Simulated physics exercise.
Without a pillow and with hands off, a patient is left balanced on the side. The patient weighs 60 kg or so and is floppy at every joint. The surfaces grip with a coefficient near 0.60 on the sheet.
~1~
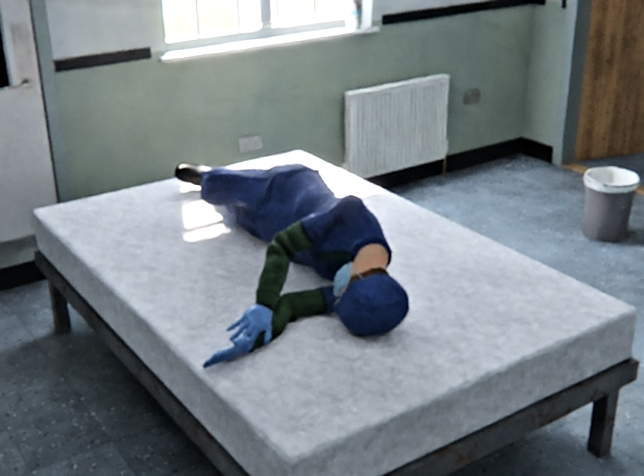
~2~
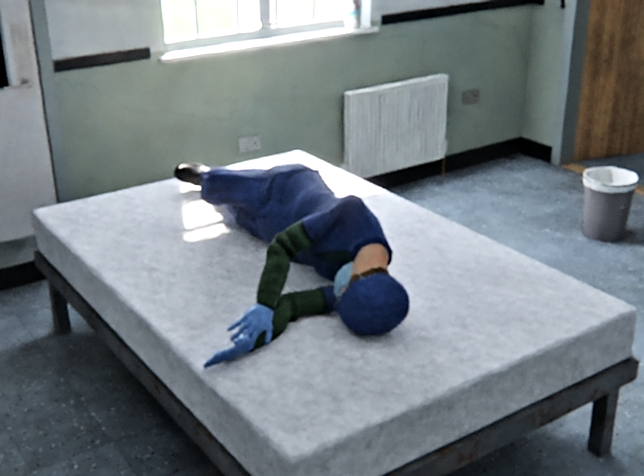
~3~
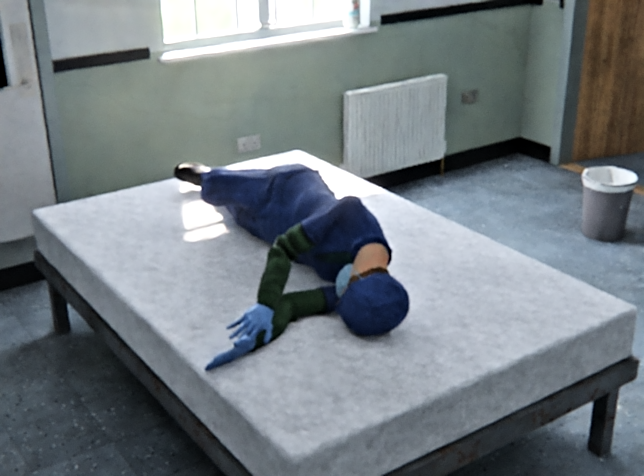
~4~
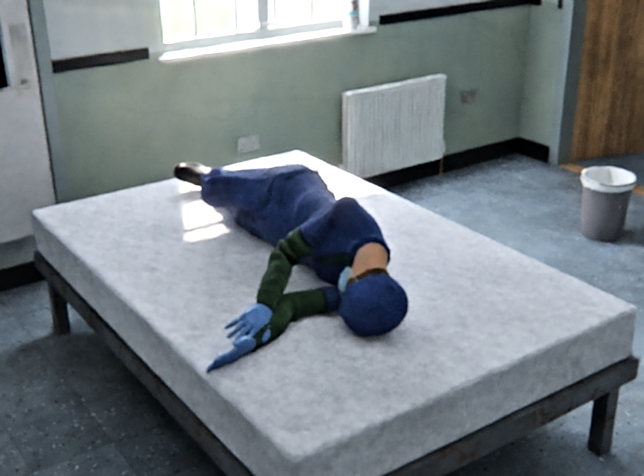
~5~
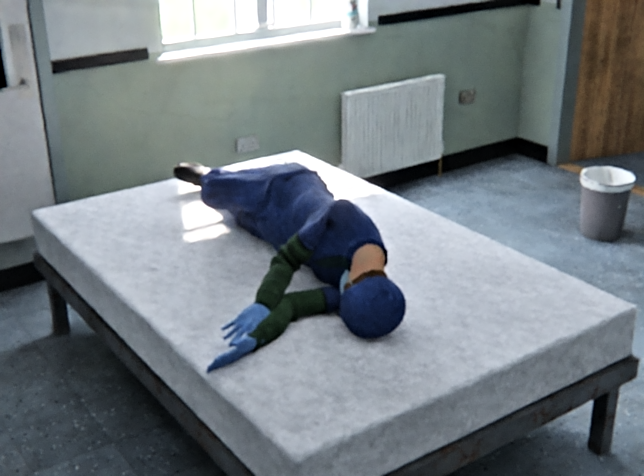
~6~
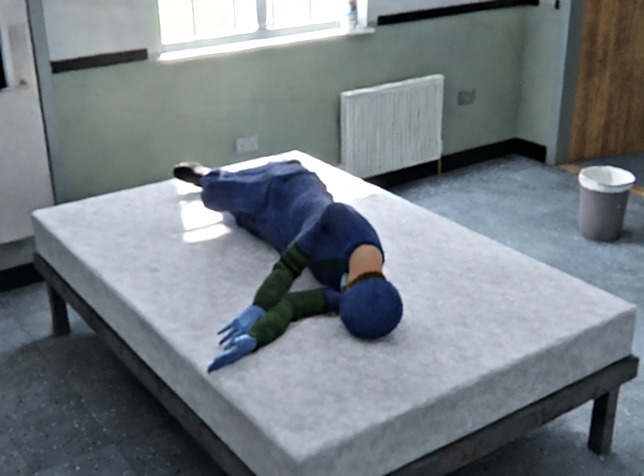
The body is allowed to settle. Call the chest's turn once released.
The chest turns to the front.
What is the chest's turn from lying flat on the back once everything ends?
160°, roughly.
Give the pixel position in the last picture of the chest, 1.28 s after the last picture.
You'd see it close to (323, 264) then.
Then, 0.28 s after the last picture the chest is turned 130° from lying flat on the back, near (334, 259) in the last picture's view.
Then, 0.68 s after the last picture the chest is turned 145° from lying flat on the back, near (323, 264) in the last picture's view.
Then, 1.28 s after the last picture the chest is turned 150° from lying flat on the back, near (323, 264) in the last picture's view.
When all is still, chest rolls forwards.
